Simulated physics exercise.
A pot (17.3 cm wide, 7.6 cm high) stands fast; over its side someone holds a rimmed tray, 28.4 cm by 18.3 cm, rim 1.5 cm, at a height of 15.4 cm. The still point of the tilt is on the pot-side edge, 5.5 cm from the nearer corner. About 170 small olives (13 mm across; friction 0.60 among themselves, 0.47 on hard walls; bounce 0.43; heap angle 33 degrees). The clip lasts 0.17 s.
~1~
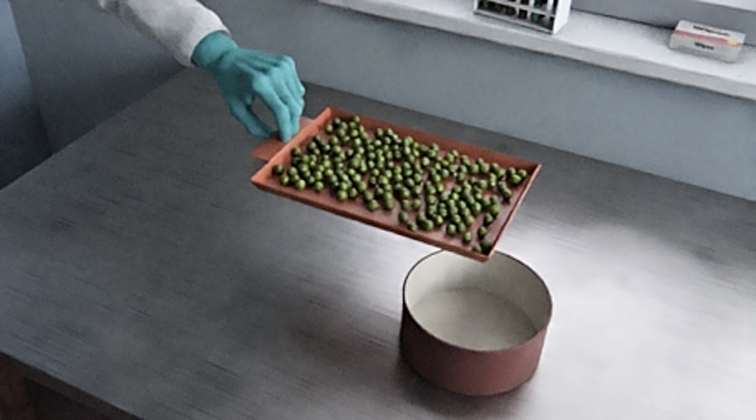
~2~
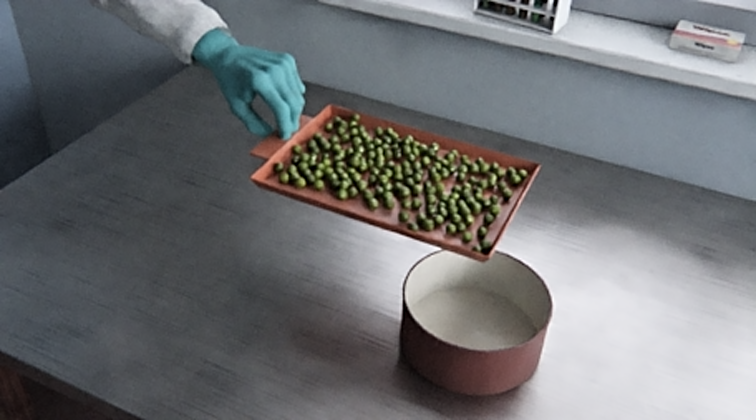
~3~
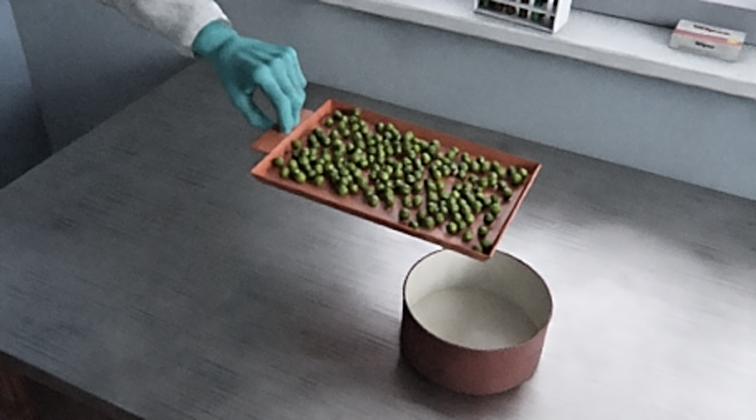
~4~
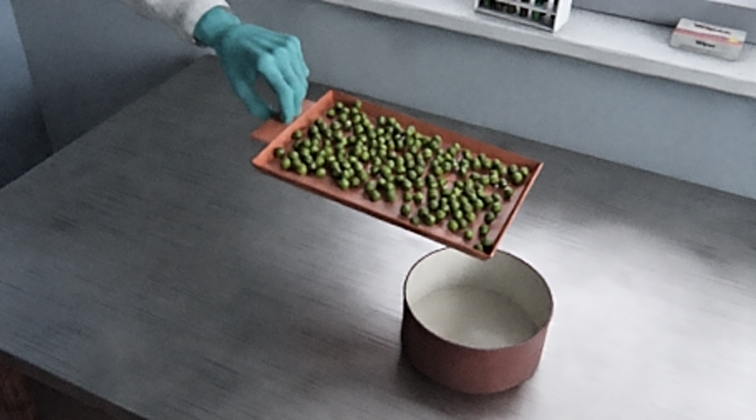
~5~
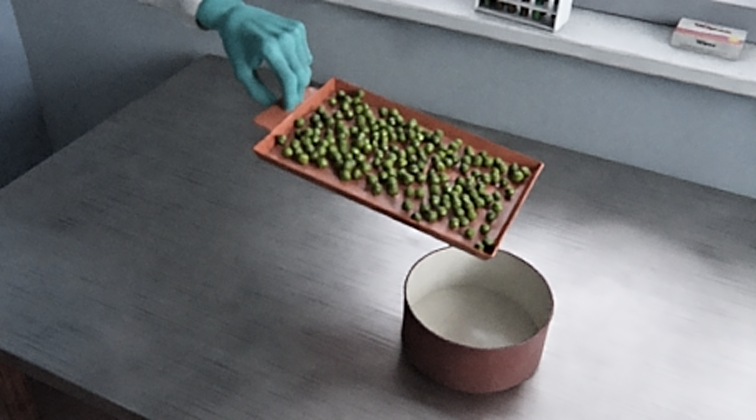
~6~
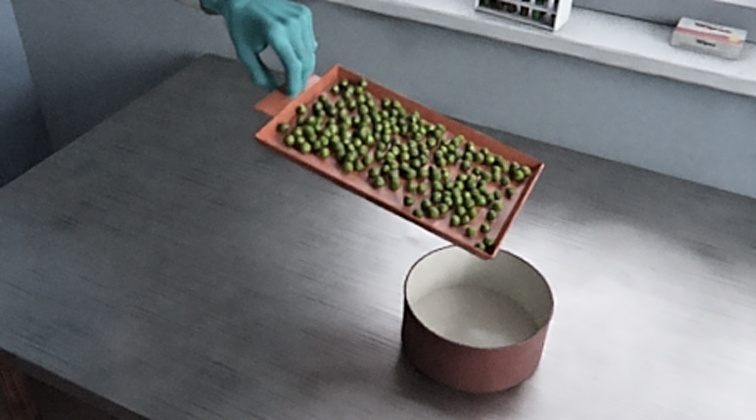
A rimmed reddish tray covered with small green olives, held at its left end by a teal-gloved hand, starts nearly level and tilts gradually as the hand raises that end, its right side staying above a round pot on a table.
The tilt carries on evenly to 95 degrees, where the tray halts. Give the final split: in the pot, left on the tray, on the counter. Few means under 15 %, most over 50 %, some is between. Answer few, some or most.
Pot: Some, tray: Few, counter: Most.
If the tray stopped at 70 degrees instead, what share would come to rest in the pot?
In that case some 30 per cent.
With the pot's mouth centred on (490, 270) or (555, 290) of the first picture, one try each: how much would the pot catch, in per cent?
Some 40 and 75 per cent.
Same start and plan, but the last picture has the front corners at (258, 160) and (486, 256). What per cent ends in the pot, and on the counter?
Pot 80, counter 20.
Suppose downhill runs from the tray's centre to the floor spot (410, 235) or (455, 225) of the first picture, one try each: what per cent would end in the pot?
Some 70 and 70 per cent.
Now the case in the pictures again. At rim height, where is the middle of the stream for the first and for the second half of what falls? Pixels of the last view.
First near (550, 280), later near (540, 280).
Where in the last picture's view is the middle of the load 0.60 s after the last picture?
At about (545, 242).
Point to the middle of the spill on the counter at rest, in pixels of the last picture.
Around (597, 315).
Then, 0.36 s after the last picture, tilt 53 degrees; the tray holds 100 %, the pot 0 %.
Then, 0.60 s after the last picture, tilt 79 degrees; the tray holds 40 %, the pot 15 %.
Then, 0.95 s after the last picture, tilt 95 degrees; the tray holds 0 %, the pot 35 %.
In the end, pot 35 %, tray 0 %, counter 65 %.
